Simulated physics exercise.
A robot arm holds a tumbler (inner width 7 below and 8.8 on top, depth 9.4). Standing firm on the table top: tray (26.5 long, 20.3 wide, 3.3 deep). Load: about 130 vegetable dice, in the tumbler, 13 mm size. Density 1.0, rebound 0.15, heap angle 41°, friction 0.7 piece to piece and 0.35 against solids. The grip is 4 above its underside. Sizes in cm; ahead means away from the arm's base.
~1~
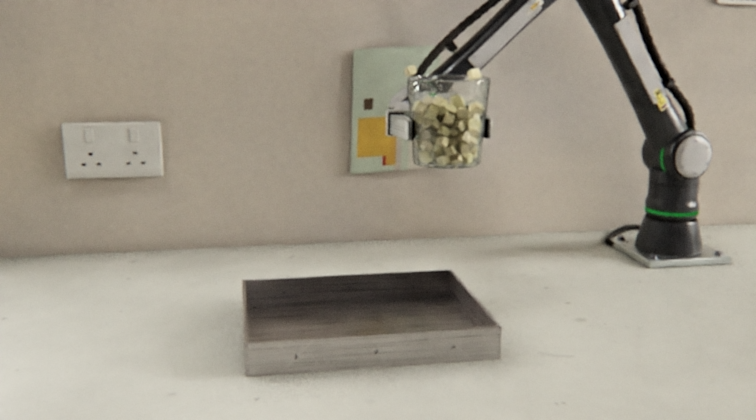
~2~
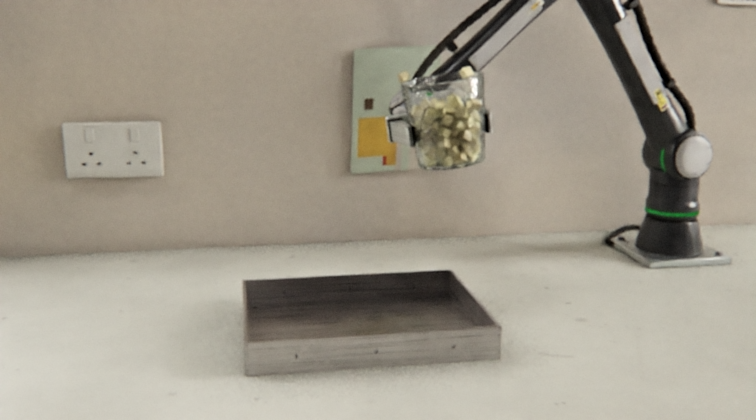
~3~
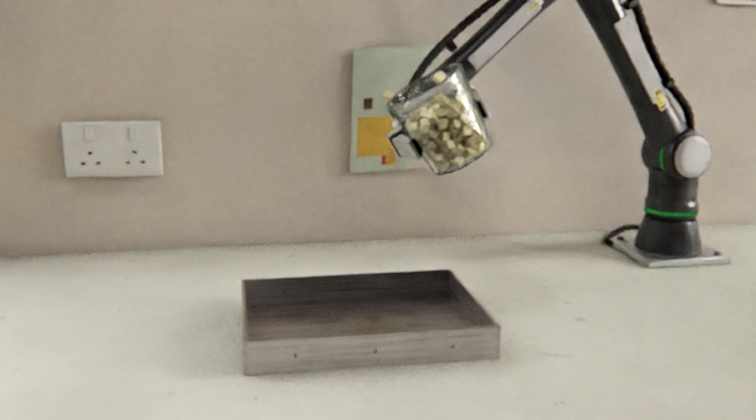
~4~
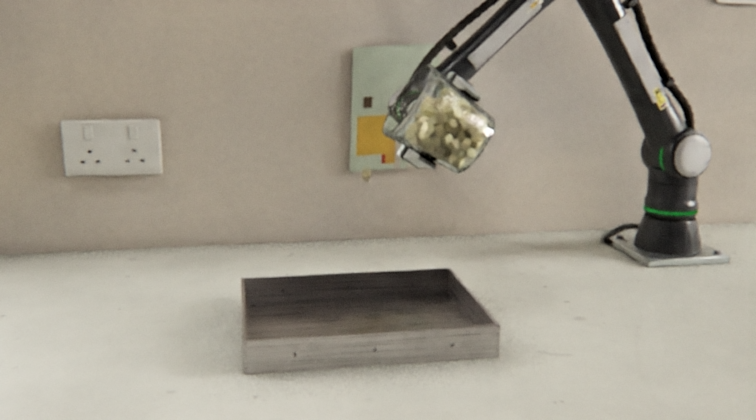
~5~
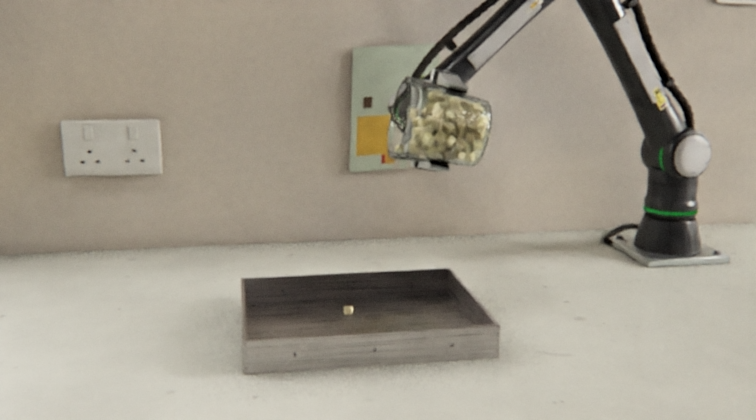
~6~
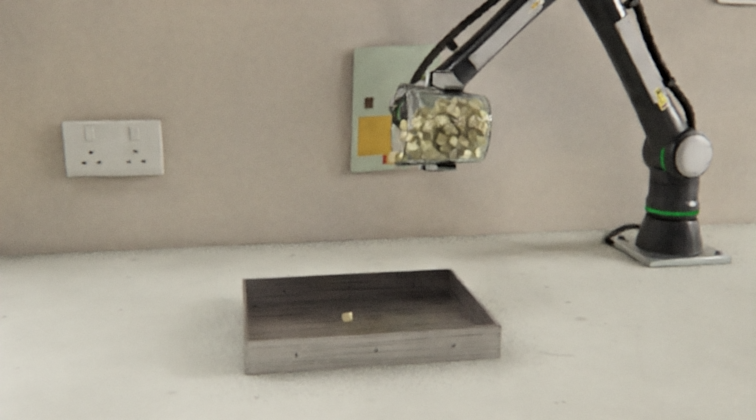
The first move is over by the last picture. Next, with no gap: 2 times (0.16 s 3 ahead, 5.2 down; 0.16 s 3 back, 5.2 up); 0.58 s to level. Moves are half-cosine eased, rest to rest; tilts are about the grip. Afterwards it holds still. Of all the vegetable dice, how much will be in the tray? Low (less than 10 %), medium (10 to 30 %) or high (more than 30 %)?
Share in the tray: Medium (10 to 30 %).
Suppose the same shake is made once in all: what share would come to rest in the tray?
In that case some 15 per cent.
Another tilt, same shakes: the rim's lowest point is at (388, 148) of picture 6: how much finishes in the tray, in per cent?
About 0 per cent.
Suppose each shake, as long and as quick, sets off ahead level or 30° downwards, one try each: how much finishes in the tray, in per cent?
About 90 and 70 per cent.
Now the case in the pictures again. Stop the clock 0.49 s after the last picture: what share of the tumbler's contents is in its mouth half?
Some 40 per cent.
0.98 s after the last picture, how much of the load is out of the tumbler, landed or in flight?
About 20 per cent by then.
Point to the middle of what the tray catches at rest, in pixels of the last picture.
Near (337, 322).
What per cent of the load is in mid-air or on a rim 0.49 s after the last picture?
Roughly 0 per cent.
Then, 0.49 s later, tilted 86° forward, highest piece 21 above the table; 110 in the tumbler, 20 in the tray.
Then, 0.98 s later, tilted 32° forward, highest piece 27 above the table; 106 in the tumbler, 24 in the tray.
Then, 1.42 s later, level, highest piece 29 above the table; 106 in the tumbler, 24 in the tray.
Then, 2.47 s later, level, highest piece 29 above the table; 106 in the tumbler, 24 in the tray.
At rest, 106 in the tumbler, 24 in the tray. That is 18 % in the tray.
